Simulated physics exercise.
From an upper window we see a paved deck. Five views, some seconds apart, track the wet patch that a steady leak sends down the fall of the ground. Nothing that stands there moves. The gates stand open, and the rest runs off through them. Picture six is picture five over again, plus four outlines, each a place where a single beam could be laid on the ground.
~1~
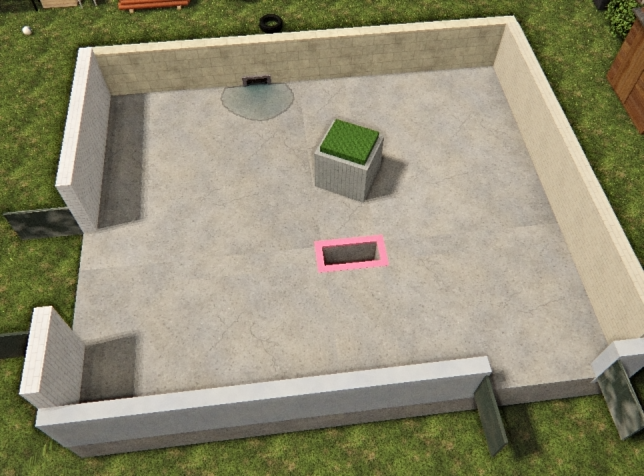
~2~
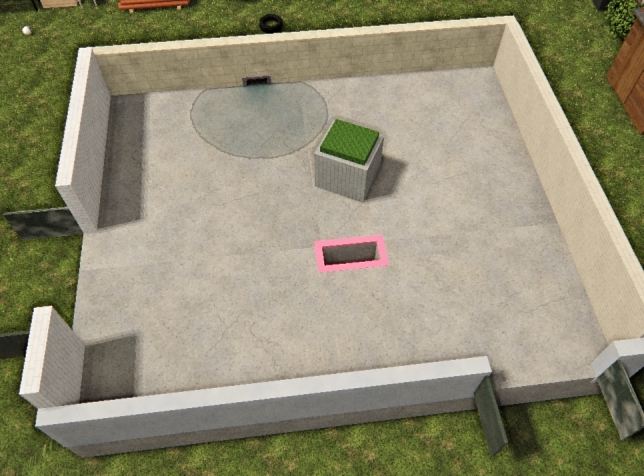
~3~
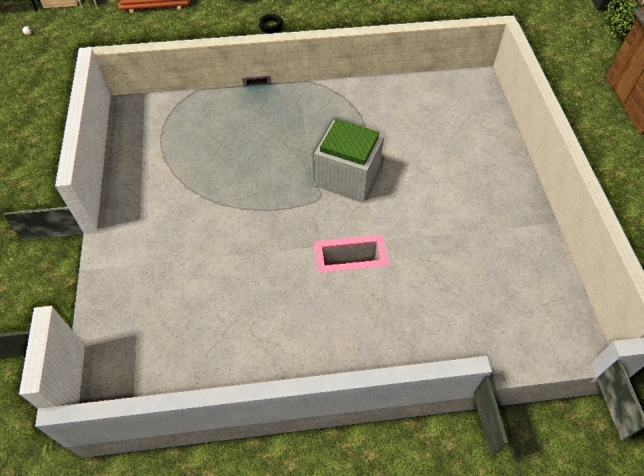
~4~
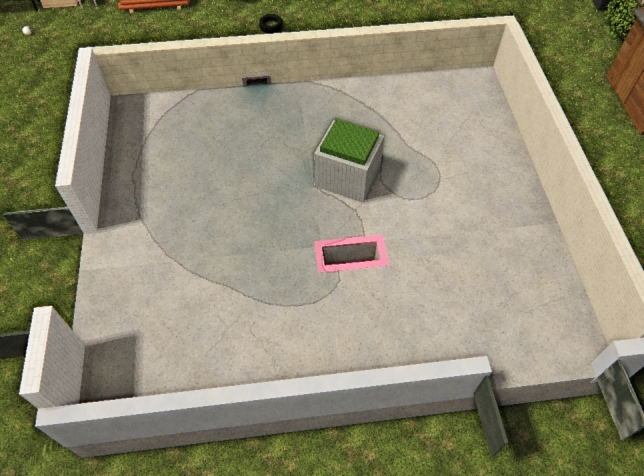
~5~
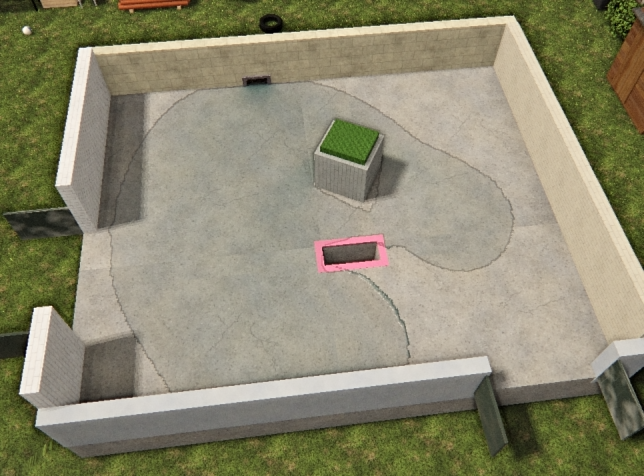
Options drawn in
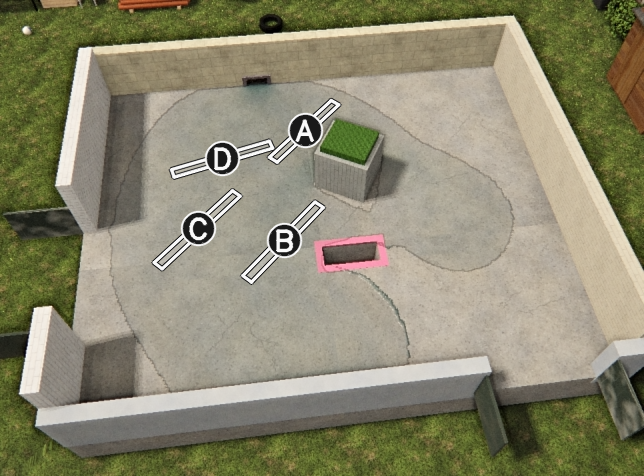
Water spreading from a wall outlet across a walled paved deck, passing around a grass-topped block and reaching a pink-edged drain.
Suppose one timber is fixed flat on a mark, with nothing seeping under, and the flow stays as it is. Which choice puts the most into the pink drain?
C beats the others.
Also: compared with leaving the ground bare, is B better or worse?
Place B is worse.
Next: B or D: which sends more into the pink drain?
D it is.
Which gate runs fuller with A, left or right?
More leaves on the right.
In white, A from (273, 159) to (335, 102); B from (247, 278) to (319, 204); C from (158, 265) to (236, 193); D from (172, 173) to (270, 144).
If A is chosen, about 4 % of the stream goes into the pink drain, about 94 % out by the gates.
If B is chosen, about 4 % of the stream goes into the pink drain, about 95 % out by the gates.
If C is chosen, about 13 % of the stream goes into the pink drain, about 85 % out by the gates.
If D is chosen, about 7 % of the stream goes into the pink drain, about 91 % out by the gates.
